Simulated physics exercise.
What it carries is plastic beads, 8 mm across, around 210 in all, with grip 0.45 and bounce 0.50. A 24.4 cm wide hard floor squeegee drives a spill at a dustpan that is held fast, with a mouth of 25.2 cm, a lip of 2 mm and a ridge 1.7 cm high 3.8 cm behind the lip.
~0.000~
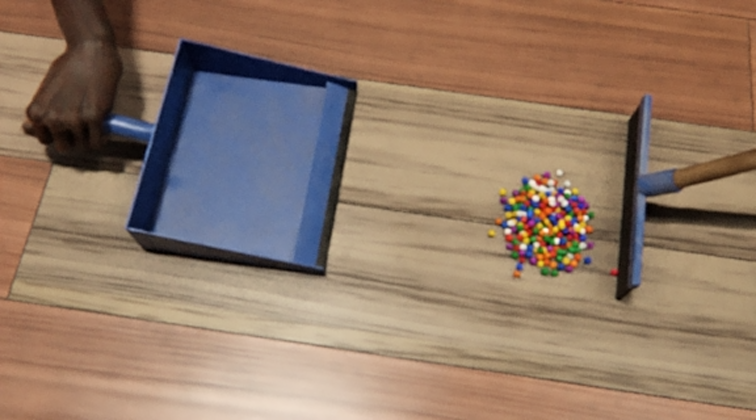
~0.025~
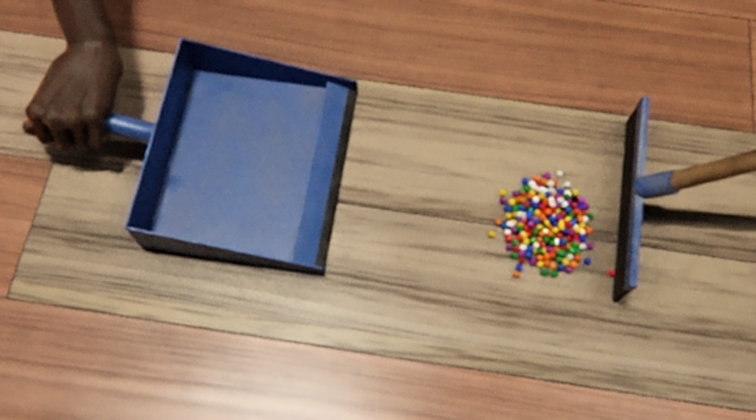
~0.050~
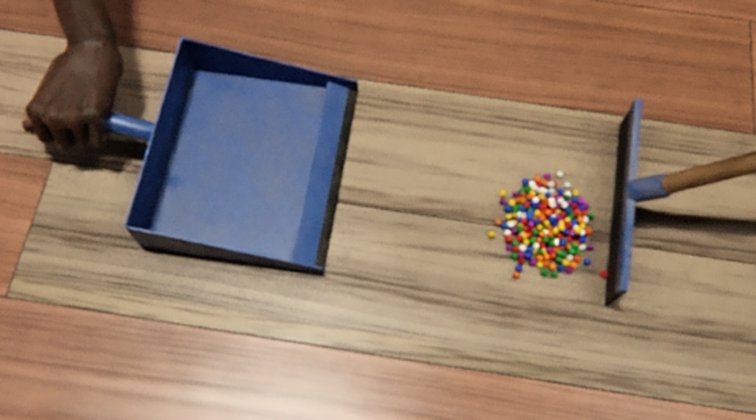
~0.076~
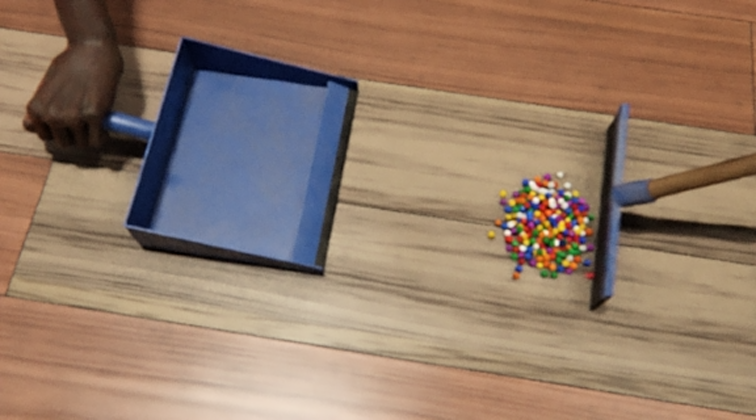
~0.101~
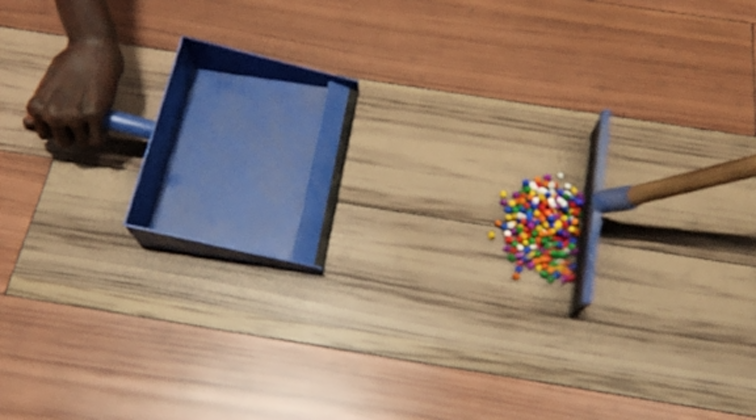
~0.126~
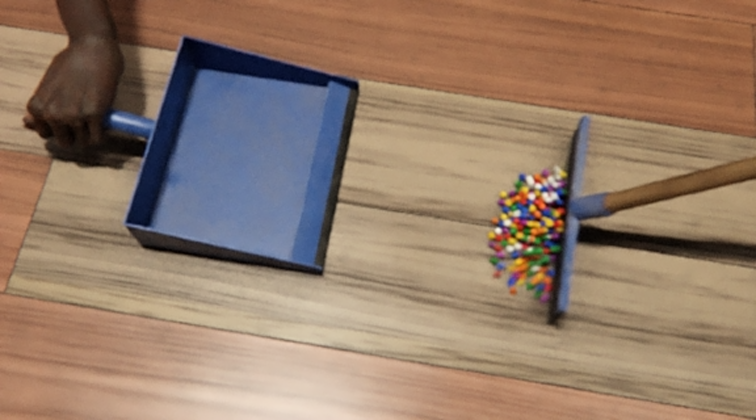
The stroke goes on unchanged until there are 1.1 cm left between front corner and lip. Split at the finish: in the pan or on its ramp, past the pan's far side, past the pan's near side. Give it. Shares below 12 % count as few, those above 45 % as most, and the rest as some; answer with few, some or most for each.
Final split: Pan: Some; far side: Few; near side: Some.
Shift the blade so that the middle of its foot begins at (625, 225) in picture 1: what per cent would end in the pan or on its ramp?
Roughly 20 percent, ramp included.
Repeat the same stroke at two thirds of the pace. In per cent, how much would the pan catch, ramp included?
Roughly 20 in a hundred.
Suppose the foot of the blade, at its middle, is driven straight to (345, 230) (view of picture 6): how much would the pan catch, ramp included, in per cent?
Roughly 45 %.
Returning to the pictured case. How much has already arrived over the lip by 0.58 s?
It's near 35 percent at that moment.
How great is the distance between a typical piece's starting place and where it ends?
I'd put it near 28 cm.
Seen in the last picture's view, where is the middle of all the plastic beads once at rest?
Once everything settles, the centre is around (321, 228).
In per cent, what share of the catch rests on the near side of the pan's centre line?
Roughly 90 in a hundred.
After 0.26 s, middle of the blade 14 cm from the lip; 0 % over the lip, far side 0 %, near side 10 %.
After 0.36 s, middle of the blade 4 cm from the lip; 0 % over the lip, far side 0 %, near side 25 %.
Then, at 0.58 s, middle of the blade 2 cm from the lip; 35 % over the lip, far side 5 %, near side 25 %.
In the end, at 1.9 s, pan 30 %, far side 5 %, near side 25 %, in front of the lip or behind the blade 40 %.
